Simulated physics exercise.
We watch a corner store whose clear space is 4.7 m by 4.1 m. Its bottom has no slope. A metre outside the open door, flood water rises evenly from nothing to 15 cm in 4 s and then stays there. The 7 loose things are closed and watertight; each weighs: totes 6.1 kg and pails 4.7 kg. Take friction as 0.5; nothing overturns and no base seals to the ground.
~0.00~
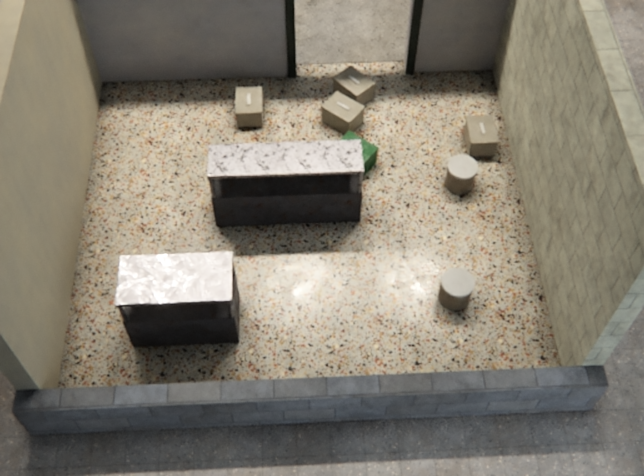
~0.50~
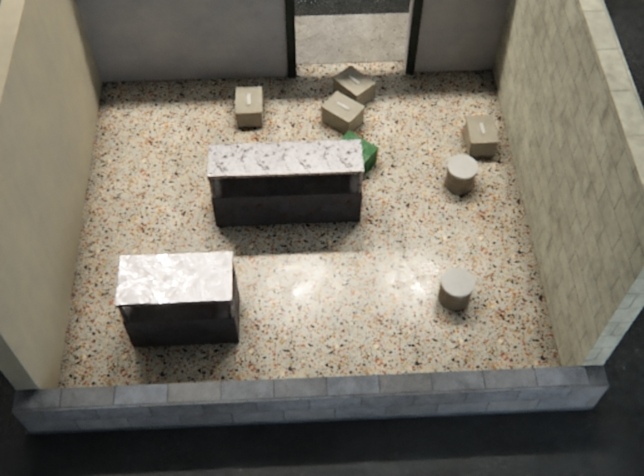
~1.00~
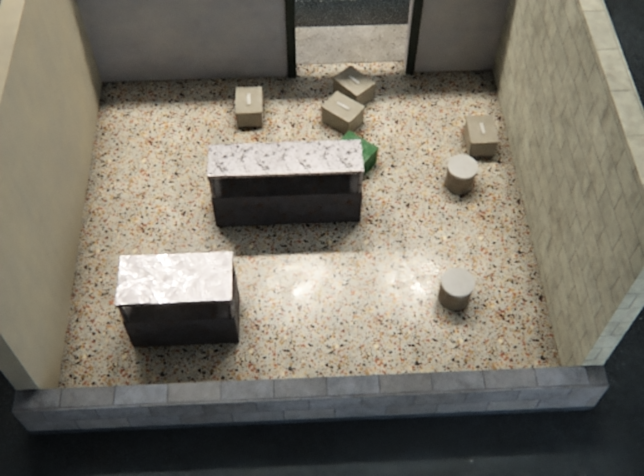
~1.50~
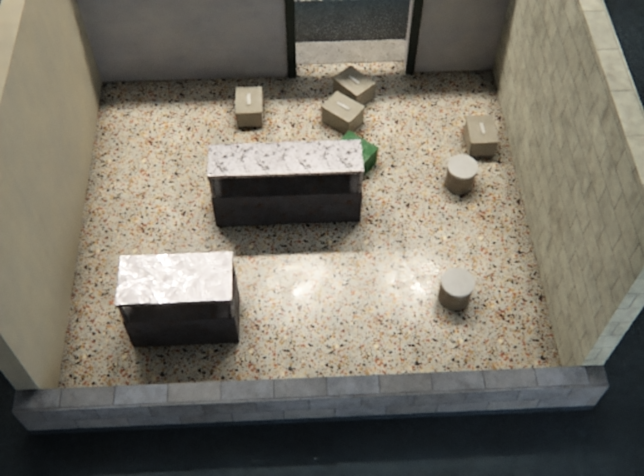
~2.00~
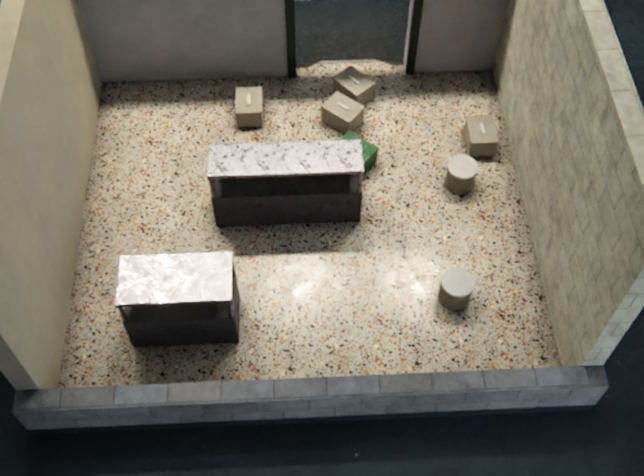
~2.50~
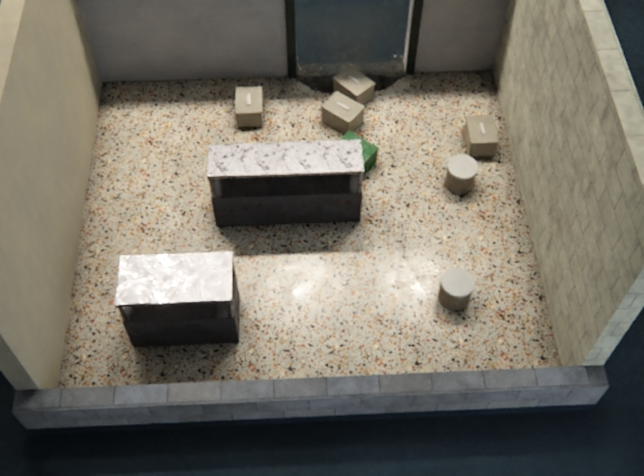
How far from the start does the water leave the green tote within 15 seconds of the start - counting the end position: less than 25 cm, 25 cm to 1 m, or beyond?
Green tote ends far away.
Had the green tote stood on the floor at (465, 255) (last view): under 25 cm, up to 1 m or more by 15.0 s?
It travels far.
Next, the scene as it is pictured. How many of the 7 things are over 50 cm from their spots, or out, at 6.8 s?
I count 3.
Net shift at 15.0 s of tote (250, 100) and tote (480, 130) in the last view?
In turn: 0 cm, 60 cm.
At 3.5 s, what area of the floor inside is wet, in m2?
Roughly 1.0 m2.
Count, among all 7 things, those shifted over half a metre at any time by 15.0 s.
6 of them.
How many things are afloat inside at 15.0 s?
I count 6.
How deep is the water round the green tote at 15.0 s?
About 6 cm.
After 3.5 s the green tote is near (356, 147), 0.0 m from its start, aground; 0 afloat.
After 6.8 s the green tote is near (360, 164), 0.3 m from its start, aground; 1 afloat.
After 11.0 s the green tote is near (407, 228), 1.2 m from its start, aground; 1 afloat.
After 15.0 s the green tote is near (378, 297), 1.9 m from its start, afloat; 6 afloat.
